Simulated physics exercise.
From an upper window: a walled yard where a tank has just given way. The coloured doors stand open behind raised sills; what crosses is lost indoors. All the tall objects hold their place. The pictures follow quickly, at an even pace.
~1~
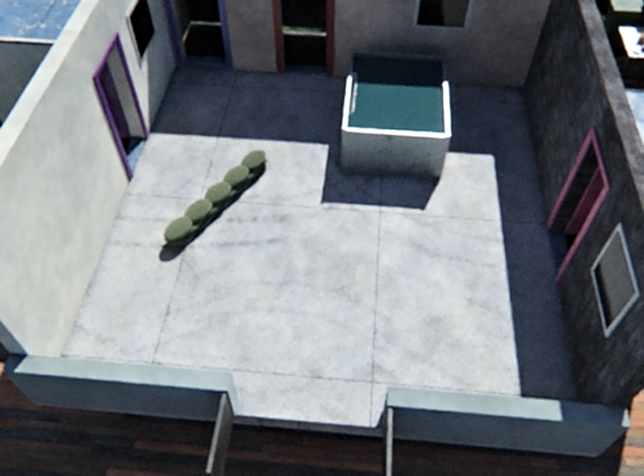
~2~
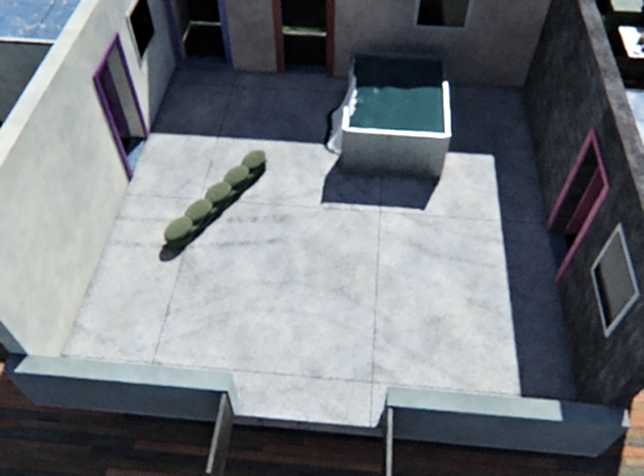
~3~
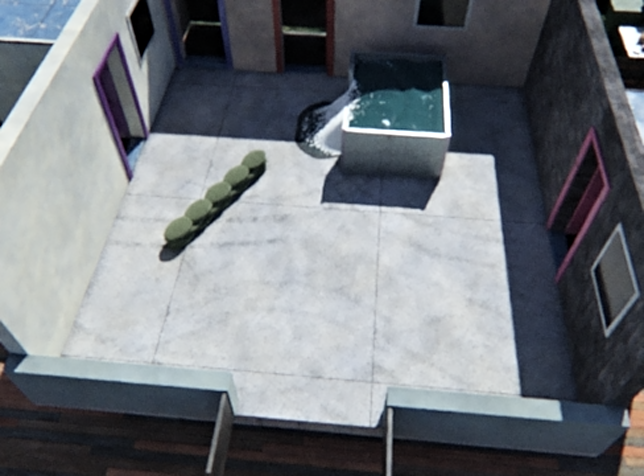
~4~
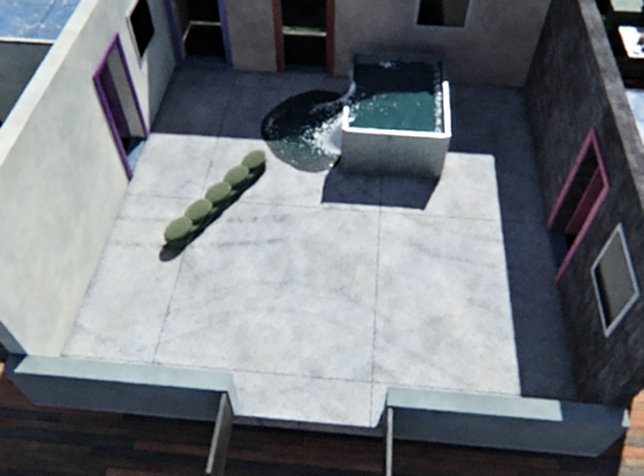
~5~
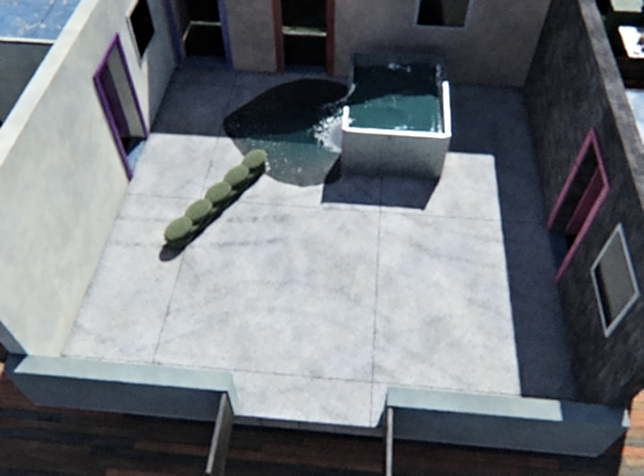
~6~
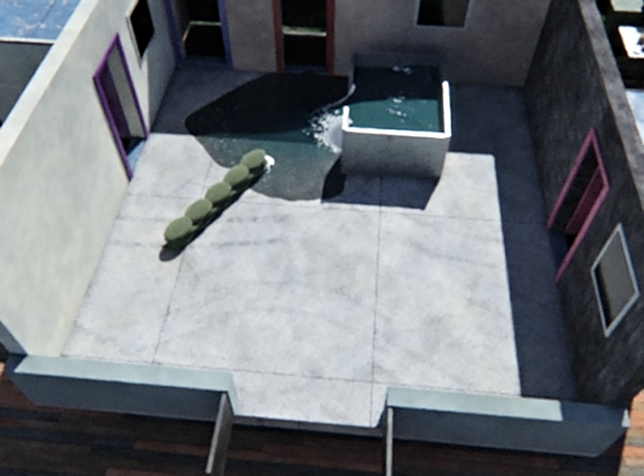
A walled yard with coloured doors lay still around a tank of dark water, then water poured from the tank's left side and spread leftward across the floor, reaching a row of round bushes.
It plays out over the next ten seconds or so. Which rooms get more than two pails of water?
In the end: The blue door floods; the purple door floods; the red door floods; the pink door holds within the limit.
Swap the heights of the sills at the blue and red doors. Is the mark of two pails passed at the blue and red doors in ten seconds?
My reading: Blue goes over; red stays under.
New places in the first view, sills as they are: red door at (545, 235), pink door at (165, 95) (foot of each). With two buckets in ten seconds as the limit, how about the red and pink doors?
Then: Red keeps below it, pink takes more.
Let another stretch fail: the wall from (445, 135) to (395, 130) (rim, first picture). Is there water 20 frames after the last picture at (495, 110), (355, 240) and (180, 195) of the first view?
One after the other: Free of water, under water, dry.
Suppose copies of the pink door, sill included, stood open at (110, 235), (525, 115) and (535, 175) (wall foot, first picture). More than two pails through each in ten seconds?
In turn: Is over, takes less, stays under.
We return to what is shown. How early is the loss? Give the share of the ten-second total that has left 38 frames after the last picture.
I make it 80 per cent.
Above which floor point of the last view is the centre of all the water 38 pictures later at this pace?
Roughly at (258, 170).
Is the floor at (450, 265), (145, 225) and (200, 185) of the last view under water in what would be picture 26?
As listed: Dry, covered, awash.
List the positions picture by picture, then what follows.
In the first picture, the tank at (397, 94) is whole and still.
In the second picture, the front is at (335, 150), out from the gap at (349, 116).
In the third picture, water pours out at (349, 118) and has run to (300, 139).
In the fourth picture, water pours out at (349, 119) and has run to (265, 130).
In the fifth picture, water pours out at (349, 119) and has run to (227, 125).
In the sixth picture, the front is at (192, 125), out from the gap at (349, 118).
A moment on, water covers 25 % of the floor; the blue door wet at the sill, nothing in, the purple door over two buckets in, the red door under two buckets in, the pink door not reached.
Next, water covers 35 % of the floor; the blue door over two buckets in, the purple door far over two buckets in, the red door over two buckets in, the pink door not reached.
Then, water covers 45 % of the floor; the blue door far over two buckets in, the purple door far over two buckets in, the red door over two buckets in, the pink door not reached.
Later, water covers 50 % of the floor; the blue door far over two buckets in, the purple door far over two buckets in, the red door far over two buckets in, the pink door not reached.
In the end, water covers 90 % of the floor; the blue door far over two buckets in, the purple door far over two buckets in, the red door far over two buckets in, the pink door wet at the sill, nothing in.
